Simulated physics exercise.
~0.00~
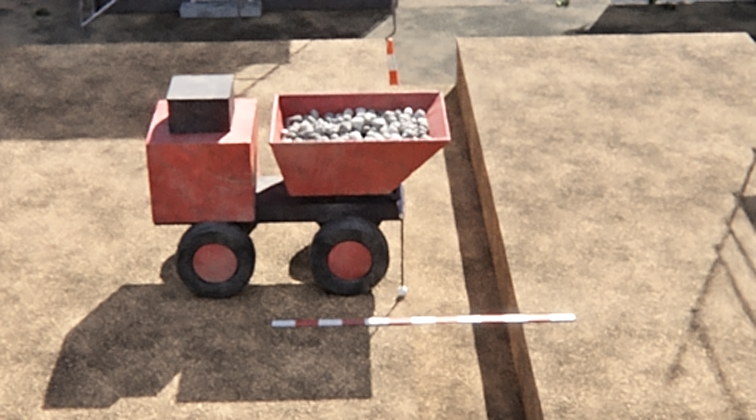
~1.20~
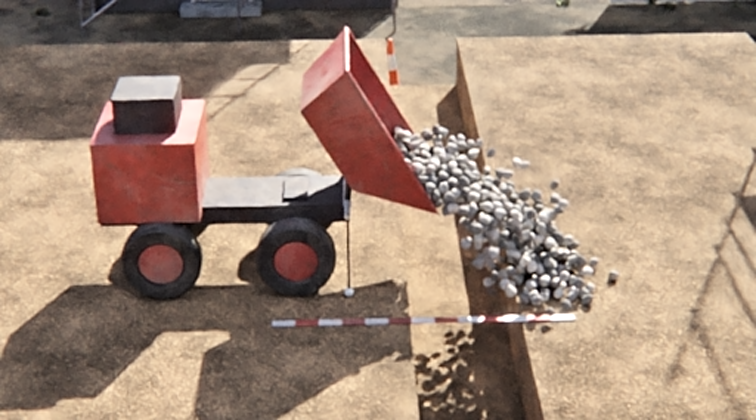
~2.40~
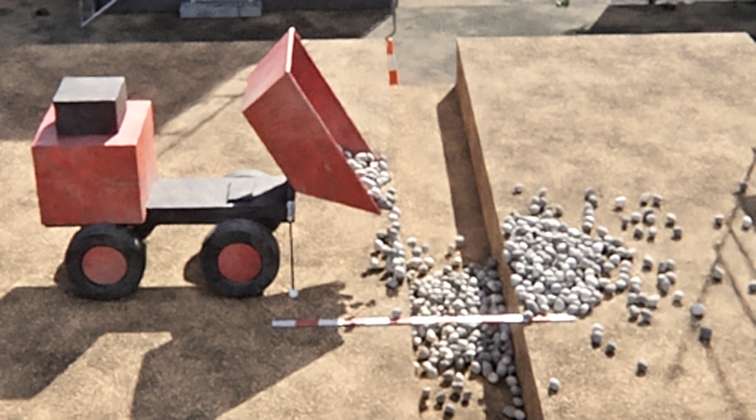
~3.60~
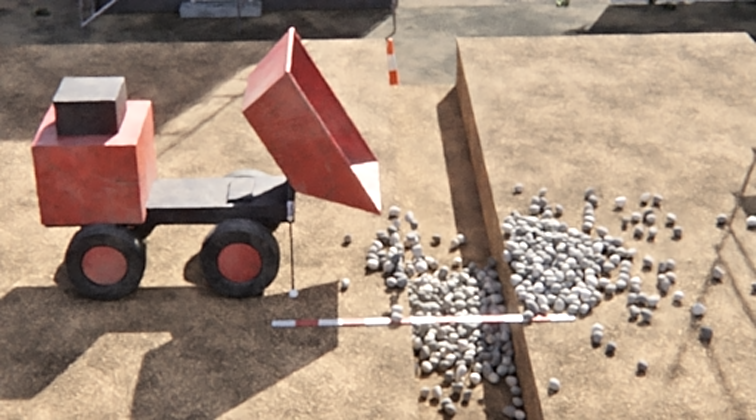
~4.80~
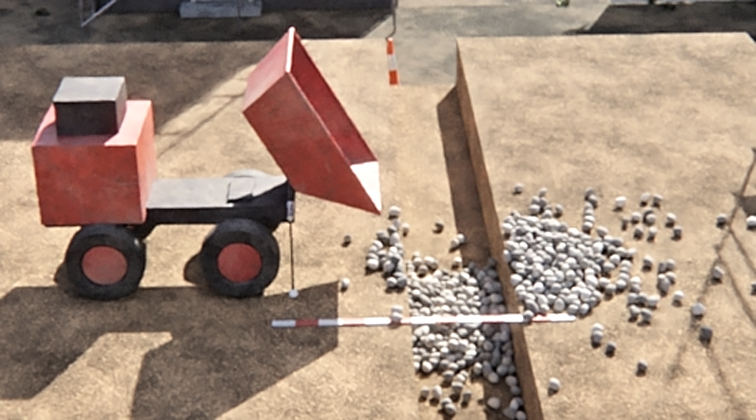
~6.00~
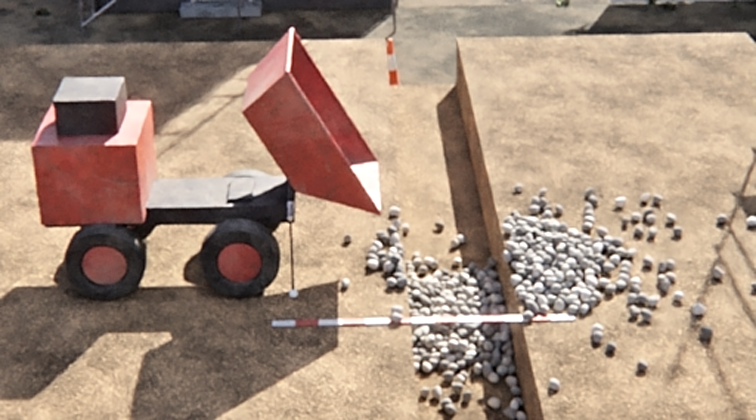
Red dumper tipping its skip and drawing back left, spilling pale cobbles that settle in a trench and scatter beyond it.
